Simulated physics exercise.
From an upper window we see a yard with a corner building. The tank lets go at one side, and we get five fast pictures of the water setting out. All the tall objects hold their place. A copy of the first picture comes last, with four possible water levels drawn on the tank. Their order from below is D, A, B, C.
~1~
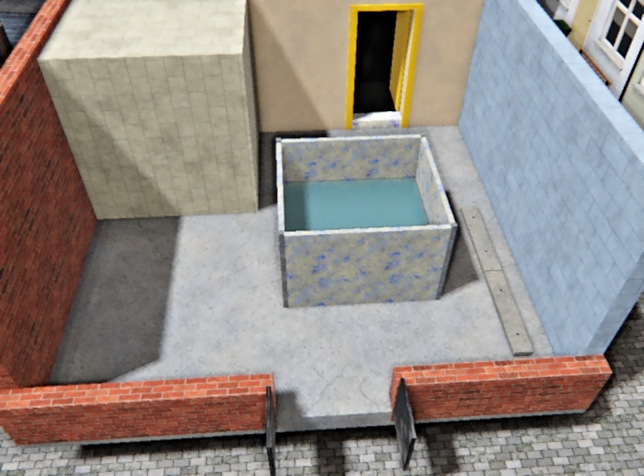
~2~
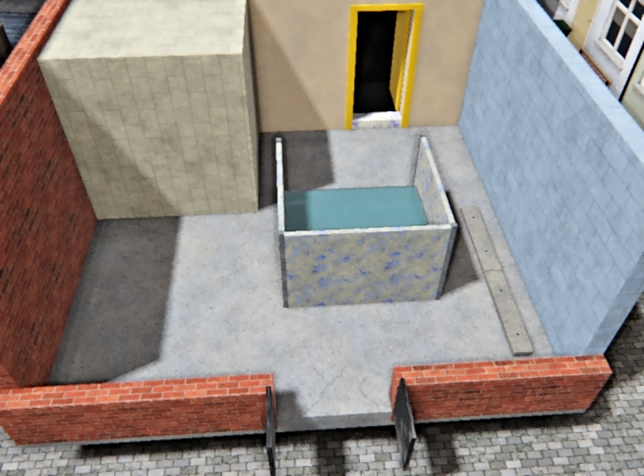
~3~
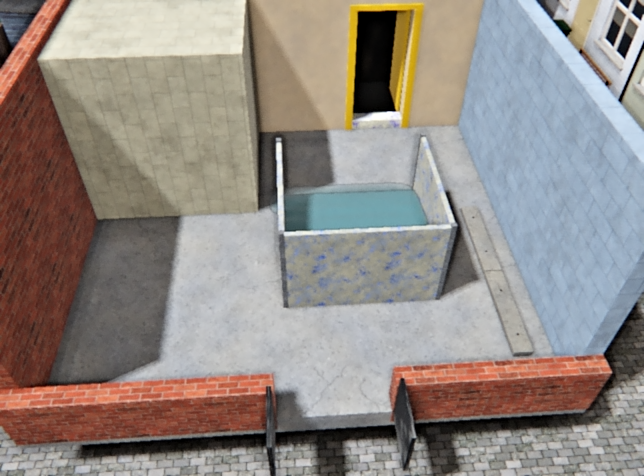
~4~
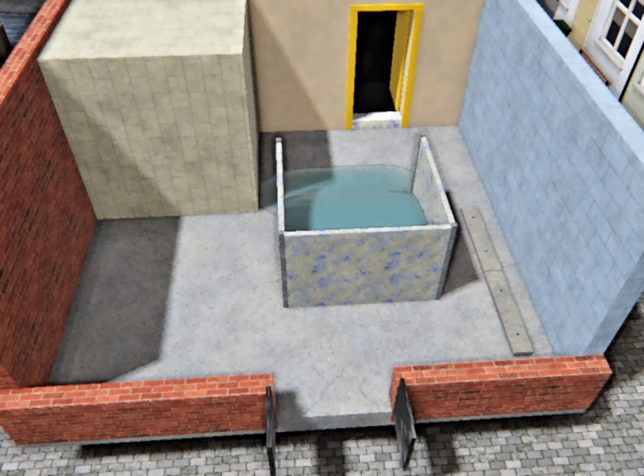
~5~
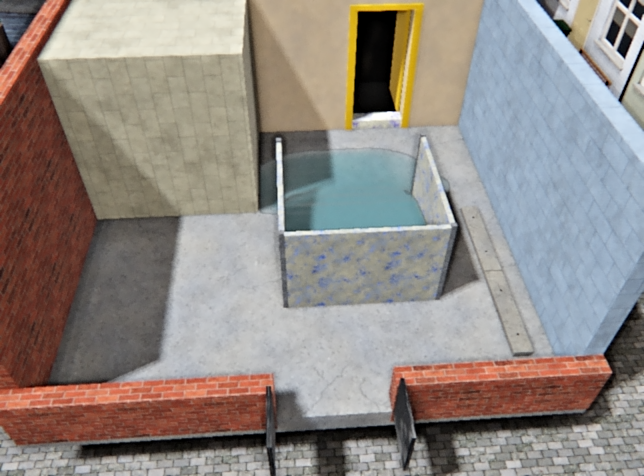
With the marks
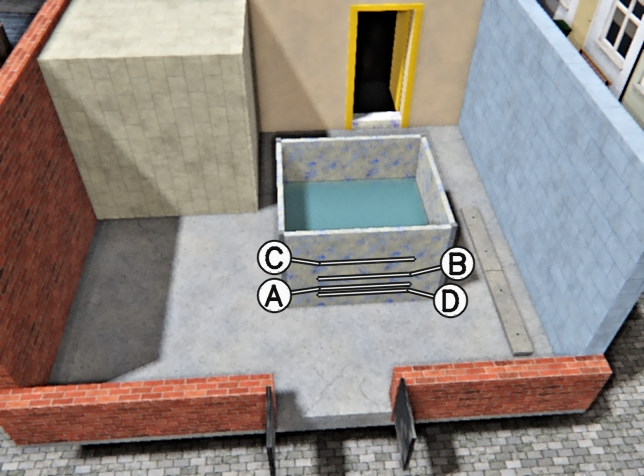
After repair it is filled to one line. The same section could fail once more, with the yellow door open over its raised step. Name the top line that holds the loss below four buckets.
A.
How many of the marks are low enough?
Two of the four.
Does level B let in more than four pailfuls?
Yes.
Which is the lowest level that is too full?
B.
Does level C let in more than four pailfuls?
Yes, it does.
On the marked copy, A at (364, 286); B at (365, 276); C at (366, 261); D at (363, 292); from the bottom up D, A, B, C.
With A, a bucket or two gets in.
With B, about 10 bucketfuls get in.
With C, dozens of bucketfuls pour in.
With D, nothing gets over.
